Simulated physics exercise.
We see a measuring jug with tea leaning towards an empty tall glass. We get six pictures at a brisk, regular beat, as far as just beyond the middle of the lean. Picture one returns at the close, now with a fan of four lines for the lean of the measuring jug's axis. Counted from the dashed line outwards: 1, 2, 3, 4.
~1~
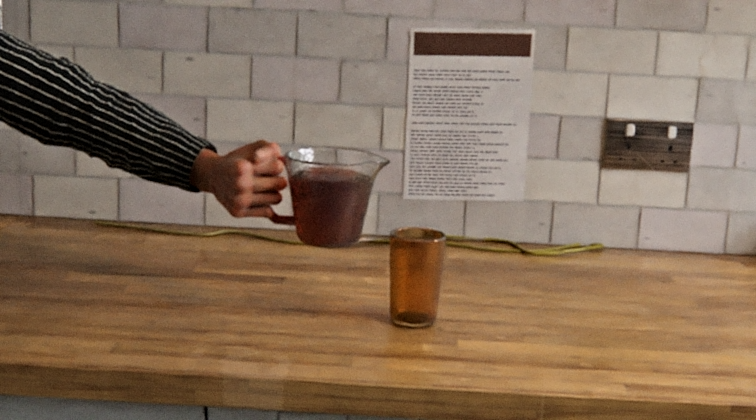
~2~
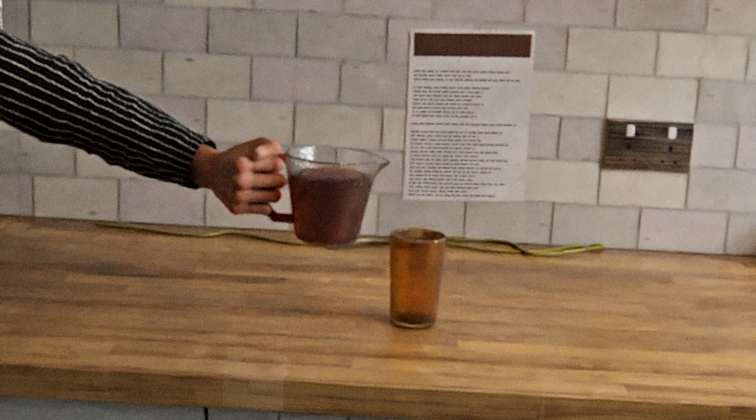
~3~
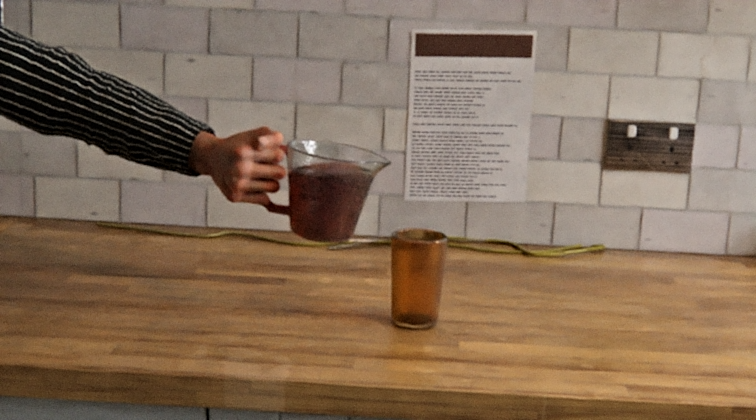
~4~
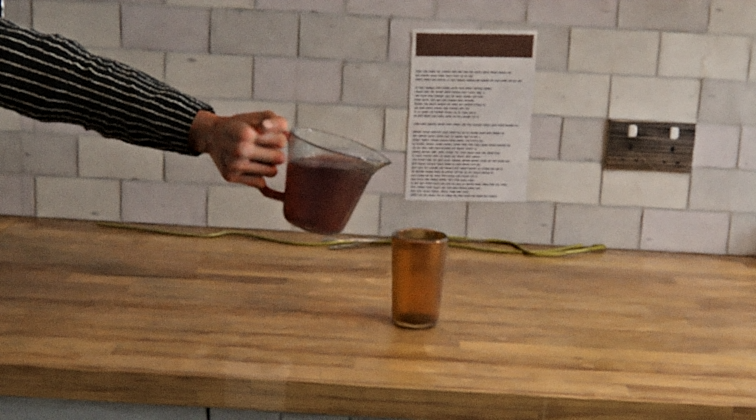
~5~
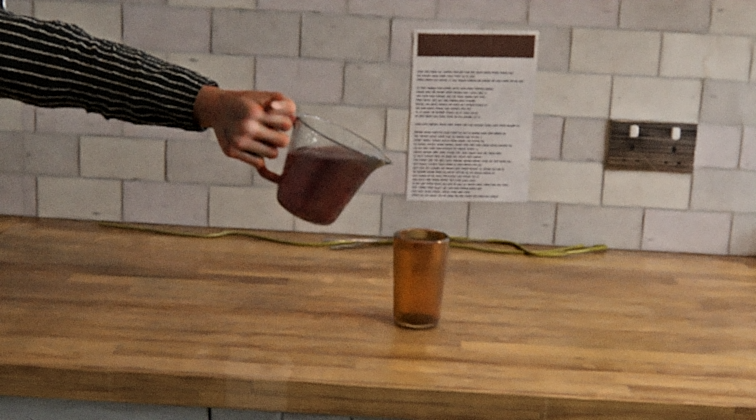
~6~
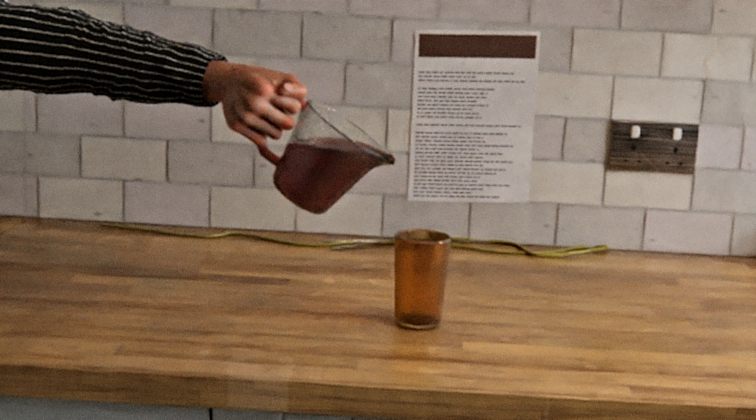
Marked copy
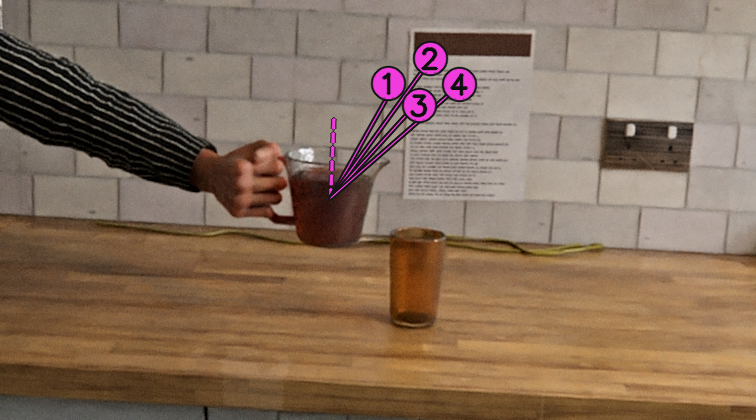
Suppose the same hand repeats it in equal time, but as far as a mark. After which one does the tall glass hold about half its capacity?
It is 4.
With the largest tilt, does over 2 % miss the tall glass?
No.
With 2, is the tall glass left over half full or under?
Under.
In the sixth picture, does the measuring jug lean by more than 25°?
Yes.
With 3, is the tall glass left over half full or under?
Under half.
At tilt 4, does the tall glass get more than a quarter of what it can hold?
Yes.
In magenta, 1 at (385, 101); 2 at (421, 72); 3 at (405, 115); 4 at (446, 96).
For tilt 1, the tall glass ends with about 6 % of what it can hold.
For tilt 2, the tall glass ends with about 17 % of what it can hold.
For tilt 3, the tall glass ends with about 32 % of what it can hold.
For tilt 4, the tall glass ends with about 49 % of what it can hold.
